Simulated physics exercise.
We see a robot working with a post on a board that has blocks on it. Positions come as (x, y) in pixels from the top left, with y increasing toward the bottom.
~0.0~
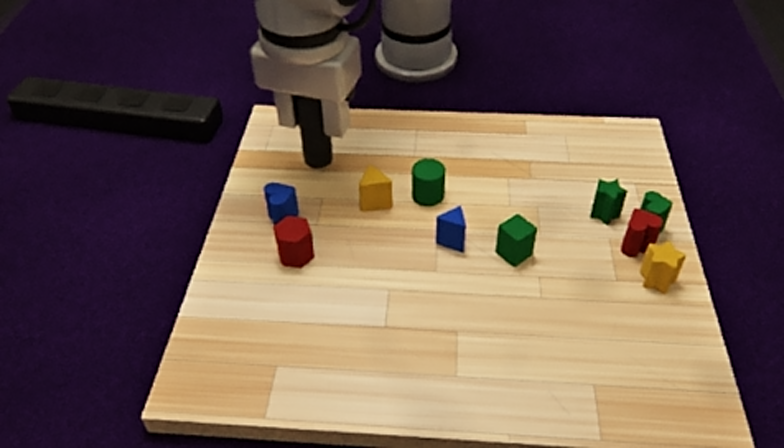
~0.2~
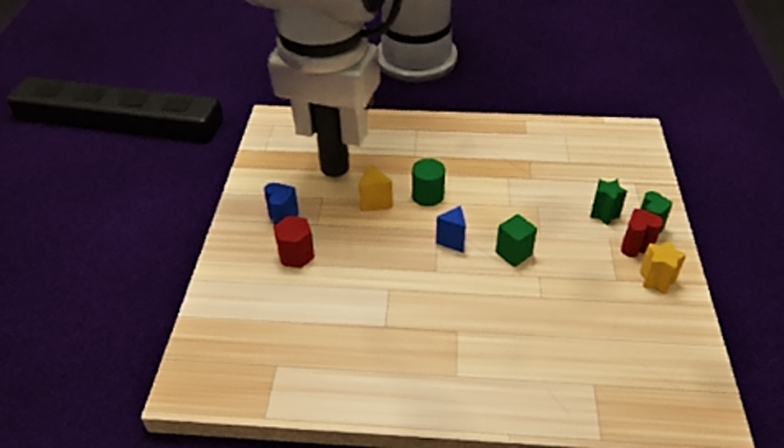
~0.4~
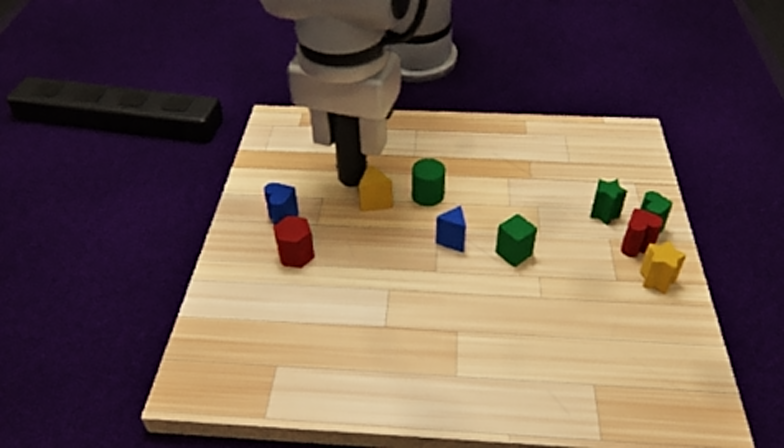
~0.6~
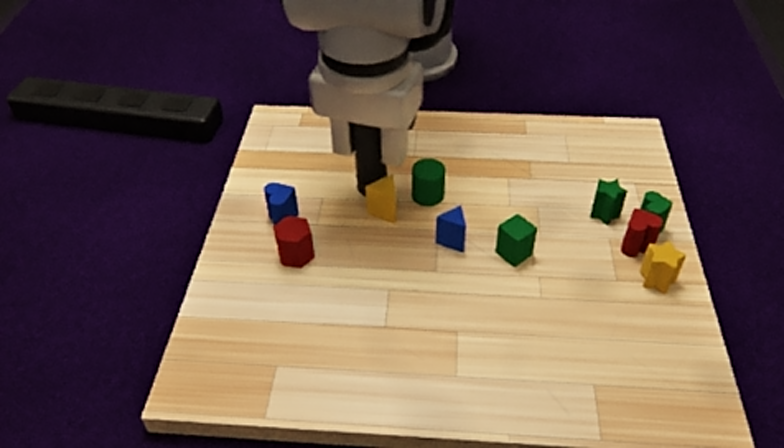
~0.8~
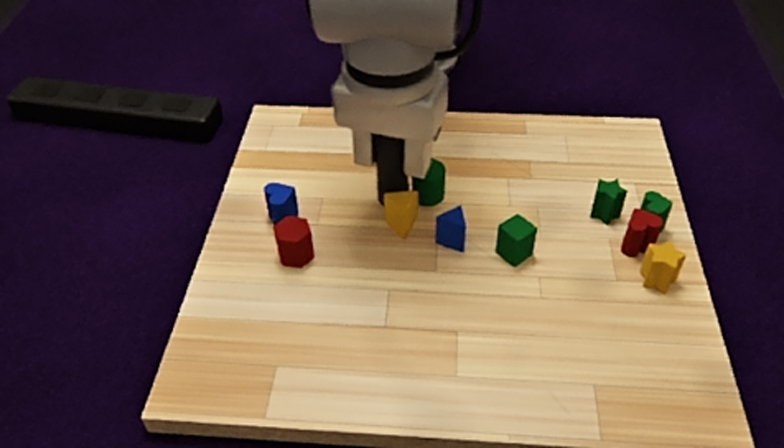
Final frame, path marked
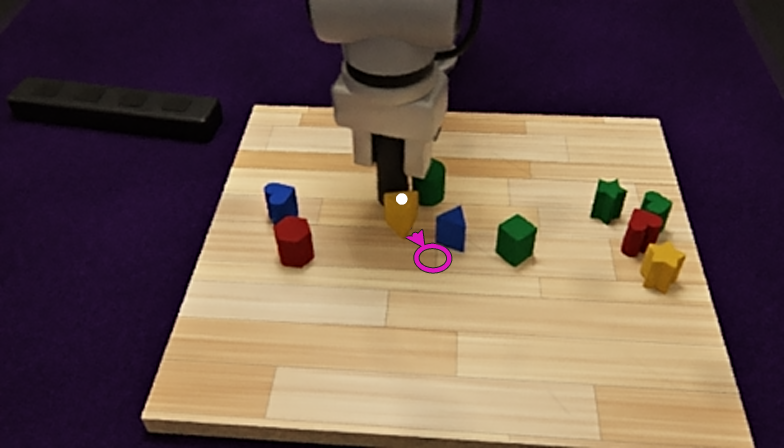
A white robot arm with a black post moves right and toward the viewer over a light wooden board on purple cloth, seen from above by a still camera. Blue and red blocks sit at left, yellow, green and blue ones near the middle, and green, red and yellow ones at right. The post nears the yellow triangle, then pushes it a short way toward the blue triangle, turning it slightly.
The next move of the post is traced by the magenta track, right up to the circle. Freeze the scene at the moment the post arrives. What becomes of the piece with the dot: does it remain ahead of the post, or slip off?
It stays on the post's front.
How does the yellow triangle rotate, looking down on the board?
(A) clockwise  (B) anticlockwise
(B)
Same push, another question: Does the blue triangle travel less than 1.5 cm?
Going by the path, yes.
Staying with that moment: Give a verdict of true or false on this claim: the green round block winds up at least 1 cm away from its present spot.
False
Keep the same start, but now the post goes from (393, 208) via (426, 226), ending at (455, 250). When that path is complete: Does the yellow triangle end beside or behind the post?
Answer: Yes.
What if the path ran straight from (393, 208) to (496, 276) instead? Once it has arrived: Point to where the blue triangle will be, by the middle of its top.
The top centre is at (522, 263).
The line goes from (393, 208) directly to (433, 258); the dot is on the yellow triangle.
What follows on the original path. Halfway along, post at (412, 223); yellow triangle at (424, 224).
At the end, post at (433, 249); yellow triangle at (447, 251), turned 20° anticlockwise; green round block unmoved; blue triangle at (461, 220), turned 60° anticlockwise.
